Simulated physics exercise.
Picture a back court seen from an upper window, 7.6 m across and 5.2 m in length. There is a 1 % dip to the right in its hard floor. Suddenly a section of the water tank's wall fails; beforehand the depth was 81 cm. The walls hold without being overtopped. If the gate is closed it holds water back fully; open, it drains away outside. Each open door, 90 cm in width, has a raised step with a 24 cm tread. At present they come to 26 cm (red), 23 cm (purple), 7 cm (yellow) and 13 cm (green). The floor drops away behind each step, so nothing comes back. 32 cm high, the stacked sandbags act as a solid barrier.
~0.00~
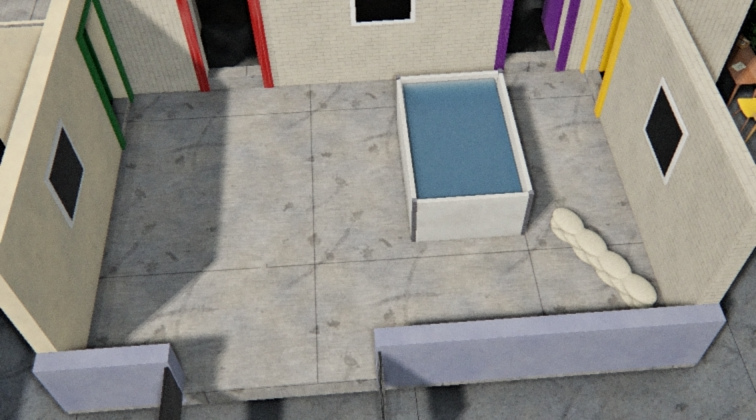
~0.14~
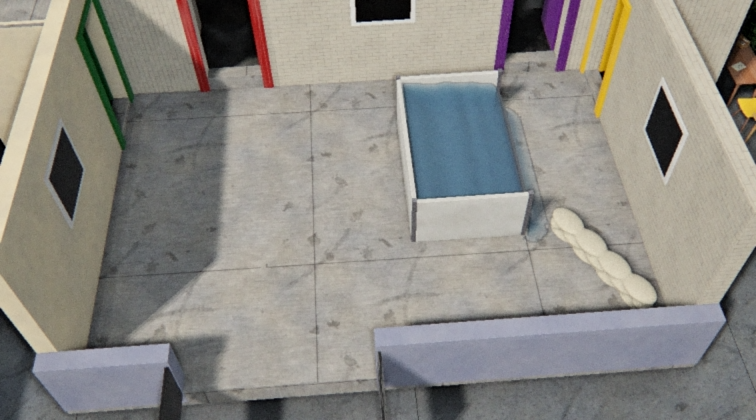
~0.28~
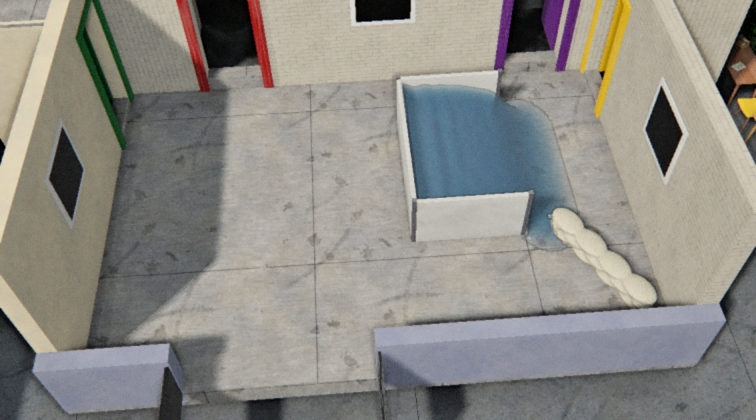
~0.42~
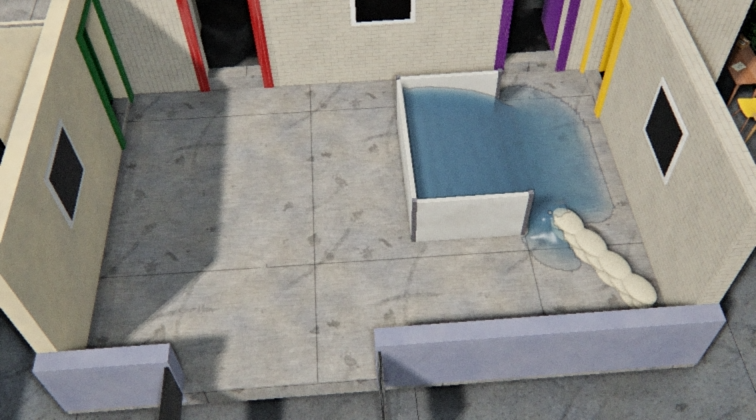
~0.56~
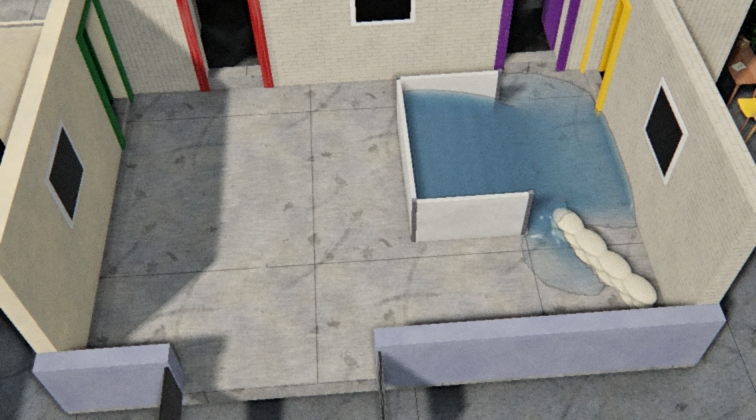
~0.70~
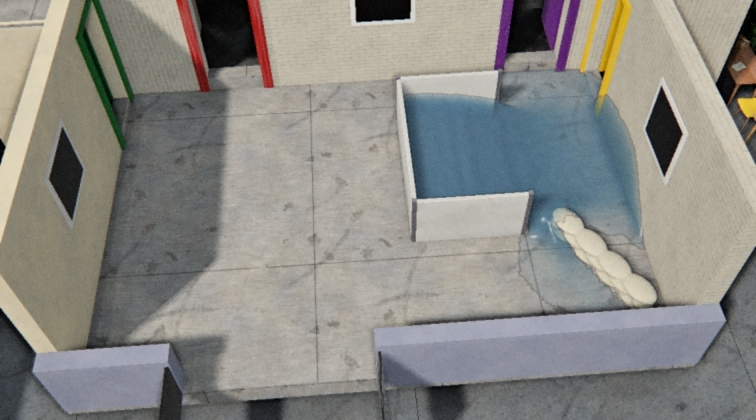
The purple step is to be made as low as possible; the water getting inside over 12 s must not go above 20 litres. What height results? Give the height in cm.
It would have to be roughly 31 cm high.
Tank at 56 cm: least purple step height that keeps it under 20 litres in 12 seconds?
A step of about 21 cm does it.
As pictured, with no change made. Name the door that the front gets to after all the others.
It's the green one.
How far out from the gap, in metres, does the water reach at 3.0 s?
Reach: Approx. 3.6 m.
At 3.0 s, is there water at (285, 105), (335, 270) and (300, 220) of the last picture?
One by one: Clear, clear, clear.
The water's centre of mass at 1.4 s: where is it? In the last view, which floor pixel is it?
I'd say around (537, 173).
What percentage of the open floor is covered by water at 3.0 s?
40 %.
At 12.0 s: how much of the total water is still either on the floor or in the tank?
Some 74 %.
After 1.4 s water covers 25 % of the floor, deepest (56 cm) near (616, 171); 10 cm at the purple door, 0 litres in over its 23 cm step.
After 3.0 s water covers 40 % of the floor, deepest (37 cm) near (676, 339); 28 cm at the purple door, 52 litres in over its 23 cm step.
After 12.0 s water covers 95 % of the floor, deepest (10 cm) near (591, 97); 9 cm at the purple door, 59 litres in over its 23 cm step.
At the purple door as built, the water arrived by 0.7 s and peaked near 35 cm at 2.2 s.
Run again over the same 12 s with other heights there, 32 litres in over 28 cm, 5 litres over 38.5 cm. The limit of 20 litres is kept from about 31 cm up.
